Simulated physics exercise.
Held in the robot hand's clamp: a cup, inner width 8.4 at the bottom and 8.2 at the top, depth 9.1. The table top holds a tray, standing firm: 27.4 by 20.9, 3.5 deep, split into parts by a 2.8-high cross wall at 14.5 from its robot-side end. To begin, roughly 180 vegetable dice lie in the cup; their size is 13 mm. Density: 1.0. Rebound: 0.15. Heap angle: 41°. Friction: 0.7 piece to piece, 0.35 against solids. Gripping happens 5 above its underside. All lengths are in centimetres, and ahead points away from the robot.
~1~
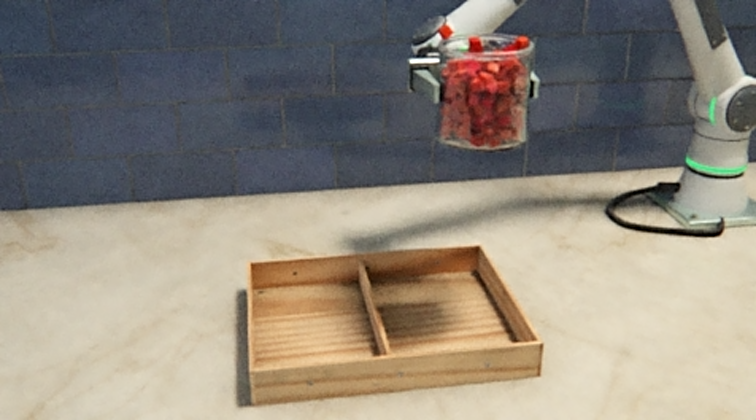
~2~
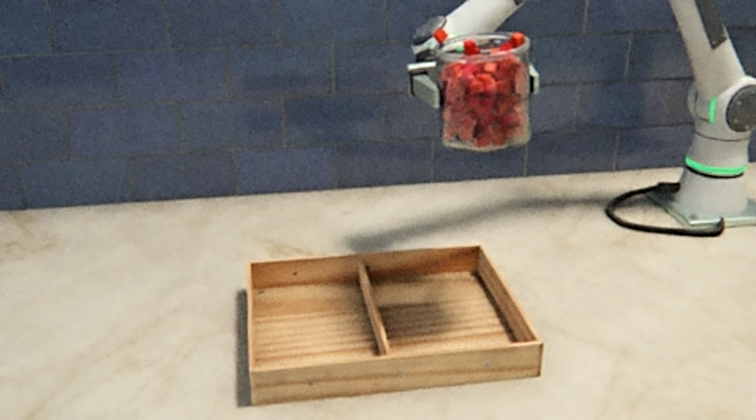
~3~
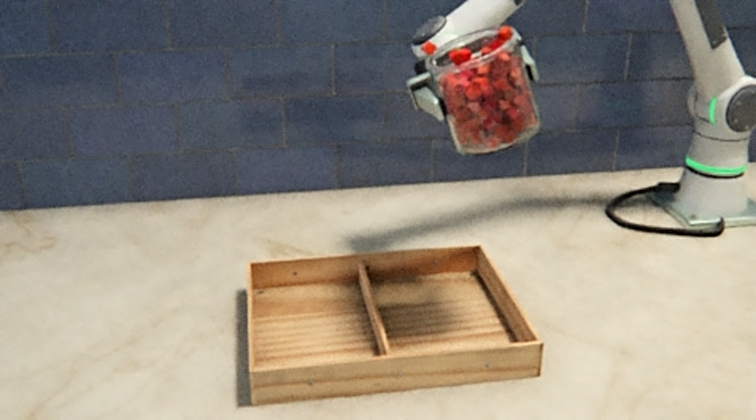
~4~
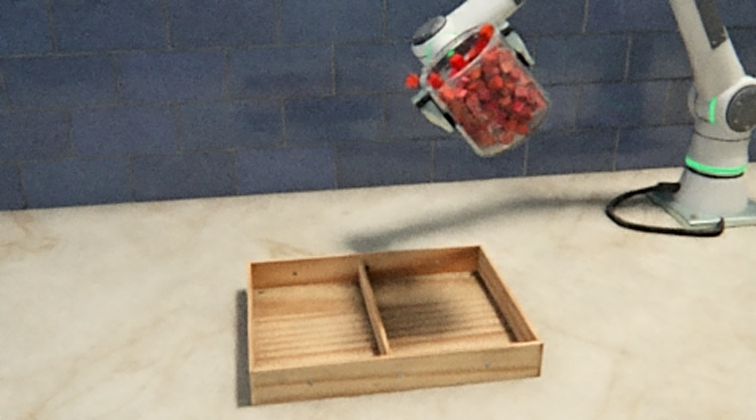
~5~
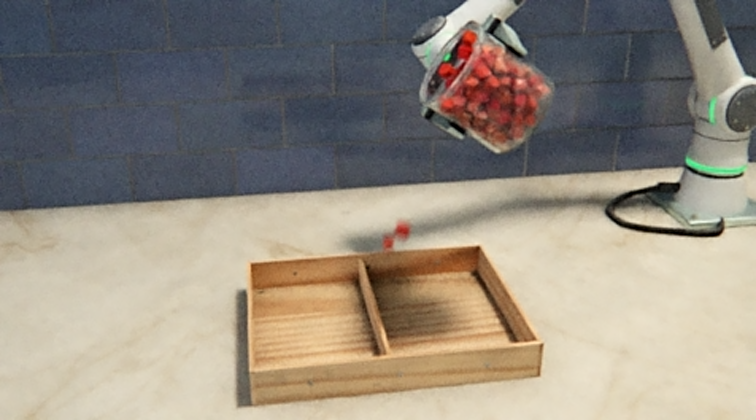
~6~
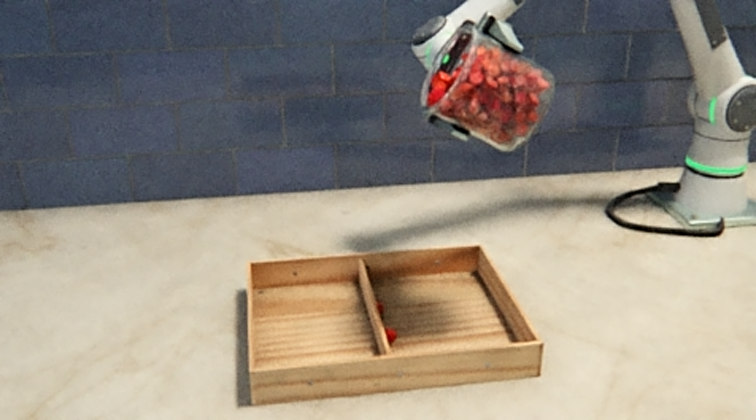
The clip shows a robot arm holding a clear cup of red cubes above a divided wooden tray, then tilting it steeply to the left as a couple of cubes drop into the tray beside the divider.
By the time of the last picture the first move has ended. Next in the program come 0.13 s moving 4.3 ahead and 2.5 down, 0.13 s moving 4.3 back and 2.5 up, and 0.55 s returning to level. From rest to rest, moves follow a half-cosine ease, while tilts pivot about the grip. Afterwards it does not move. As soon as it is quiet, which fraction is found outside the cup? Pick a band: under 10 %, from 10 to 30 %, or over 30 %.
Under 10 %.
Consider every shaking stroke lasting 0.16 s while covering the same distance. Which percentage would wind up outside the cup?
Roughly 5 percent would.
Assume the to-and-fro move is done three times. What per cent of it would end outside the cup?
In that case it would be roughly 5 per cent.
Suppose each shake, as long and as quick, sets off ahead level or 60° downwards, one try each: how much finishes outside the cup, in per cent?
Near 20 and 0 percent respectively.
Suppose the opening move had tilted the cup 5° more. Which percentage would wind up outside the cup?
Some 10 %.
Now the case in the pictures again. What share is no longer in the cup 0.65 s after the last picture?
Near 5 per cent.
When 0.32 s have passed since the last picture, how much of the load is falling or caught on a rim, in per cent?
About 3 per cent.
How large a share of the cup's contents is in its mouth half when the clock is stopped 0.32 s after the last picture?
Roughly 45 %.
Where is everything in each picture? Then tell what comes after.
In the first frame, cup middle at (483, 93), level; upper third of the load around (484, 74), from x 445 to 520, top at y 30; 179 in the cup.
In the second frame, cup middle at (484, 93), tilted 6° forward; upper third of the load around (488, 73), from x 440 to 520, top at y 35.
In the third frame, cup middle at (485, 93), tilted 21° forward; upper third of the load around (487, 72), from x 430 to 530, top at y 35.
In the fourth frame, cup middle at (486, 92), tilted 39° forward; upper third of the load around (487, 72), from x 410 to 535, top at y 30; 177 in the cup, 2 in flight or on a rim.
In the fifth frame, cup middle at (487, 91), tilted 54° forward; upper third of the load around (489, 72), from x 390 to 540, top at y 40; 177 in the cup, 2 in flight or on a rim.
In the sixth frame, cup middle at (487, 90), tilted 60° forward; upper third of the load around (492, 73), from x 380 to 540, top at y 55; 177 in the cup, 2 in the robot-side part.
Then, 0.32 s later, tilted 58° forward, highest piece 29 above the table; 172 in the cup, 2 in the robot-side part, 5 in flight or on a rim.
Then, 0.65 s later, tilted 12° forward, highest piece 31 above the table; 171 in the cup, 6 in the robot-side part, 2 in the far-side part.
Then, 1.01 s later, level, highest piece 31 above the table; 171 in the cup, 6 in the robot-side part, 2 in the far-side part.
Then, 2.06 s later, level, highest piece 31 above the table; 171 in the cup, 6 in the robot-side part, 2 in the far-side part.
At rest, 171 in the cup, 6 in the robot-side part, 2 in the far-side part. That is 4 % outside the cup.
